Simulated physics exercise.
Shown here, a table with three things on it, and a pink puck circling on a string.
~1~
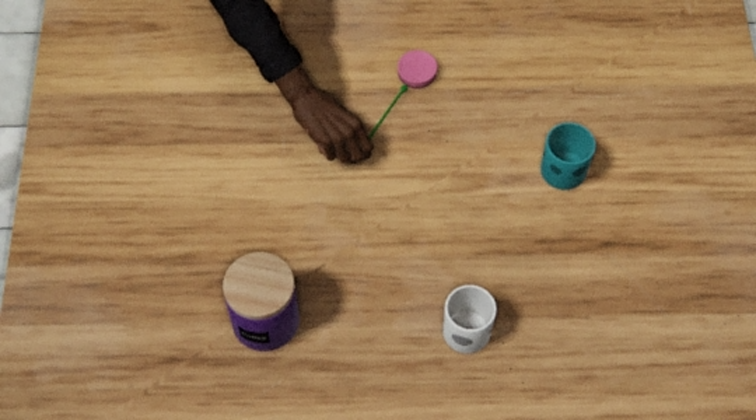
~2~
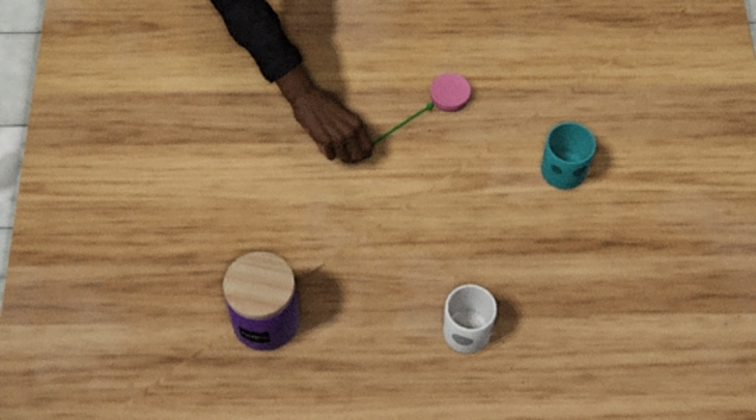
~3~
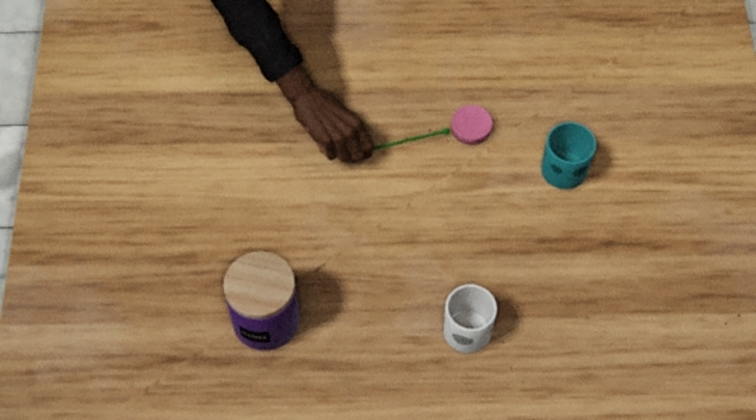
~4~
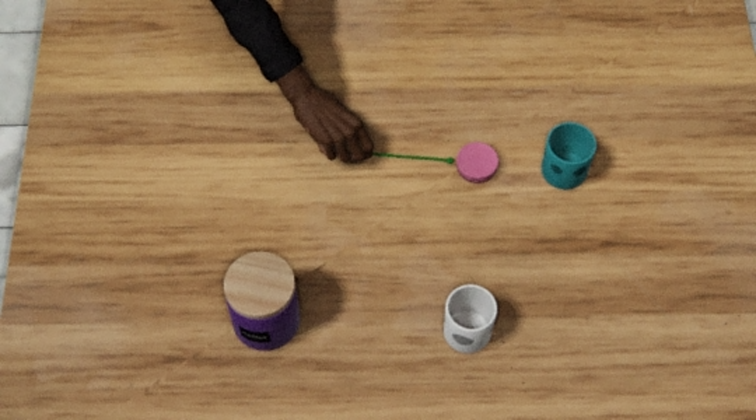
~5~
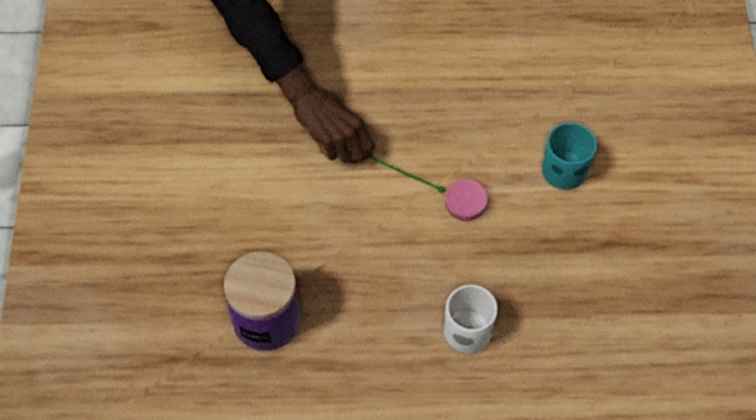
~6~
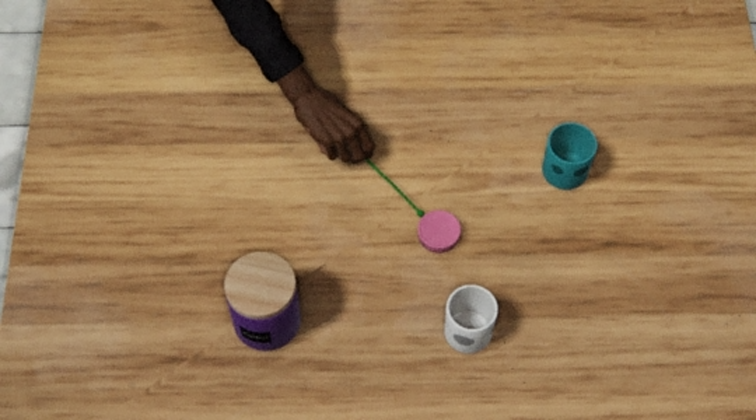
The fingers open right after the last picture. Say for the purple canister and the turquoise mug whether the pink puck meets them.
Outcome: The purple canister takes the knock and the turquoise mug stays untouched.
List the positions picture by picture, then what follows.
The first picture shows pink puck (418, 66); purple canister (258, 283); turquoise mug (571, 143); white mug (471, 308).
The second picture shows pink puck (451, 89).
The third picture shows pink puck (472, 122).
The fourth picture shows pink puck (478, 160).
The fifth picture shows pink puck (467, 197).
The sixth picture shows pink puck (440, 229); purple canister (260, 283); turquoise mug (572, 143); white mug (472, 308); going round clockwise.
Then, 0.08 s past the final frame, puck near (364, 276).
Then, 0.20 s past the final frame, puck near (323, 311); purple canister tapped.
When it is over, puck near (324, 314); purple canister tapped. The purple canister is struck and the turquoise mug remains clear.
